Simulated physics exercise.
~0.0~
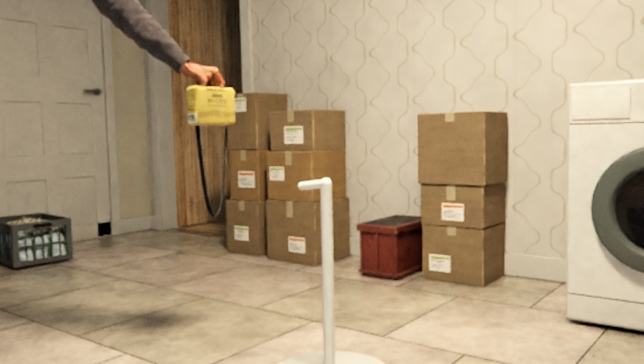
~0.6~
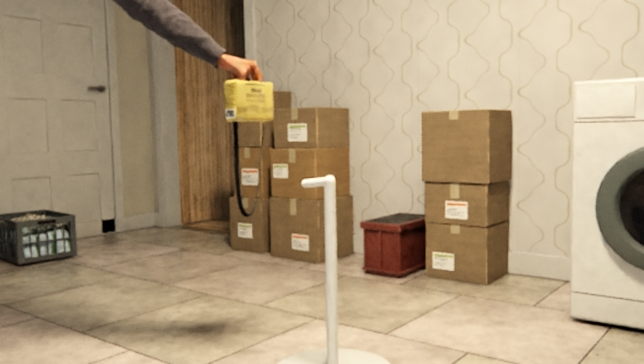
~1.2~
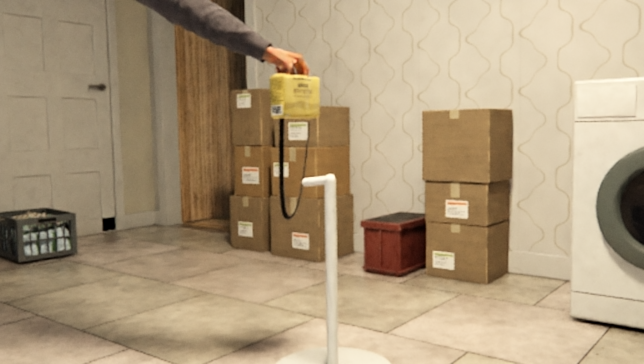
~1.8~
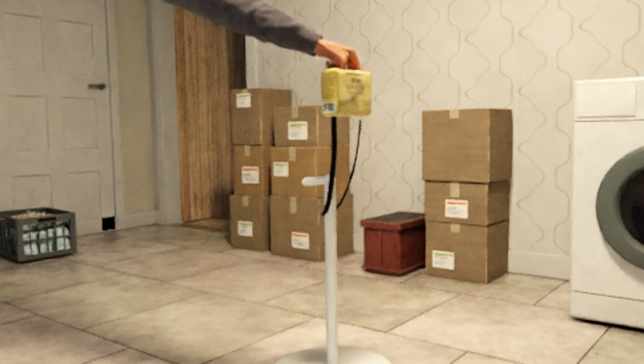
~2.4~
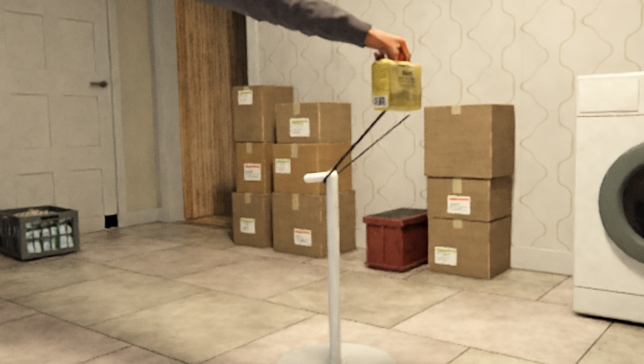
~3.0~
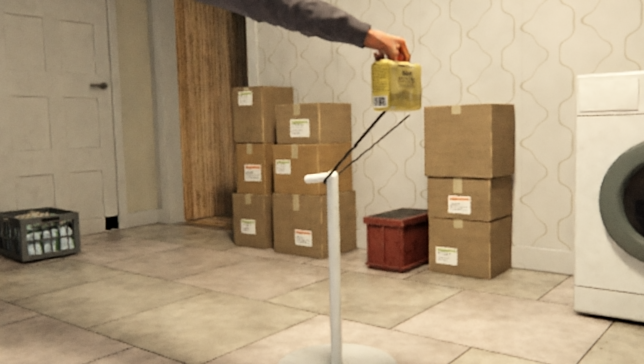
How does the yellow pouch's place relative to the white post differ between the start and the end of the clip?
At the start the yellow pouch is held to the left of the white post, and at the end it is held to the right of the post and slightly higher in view.
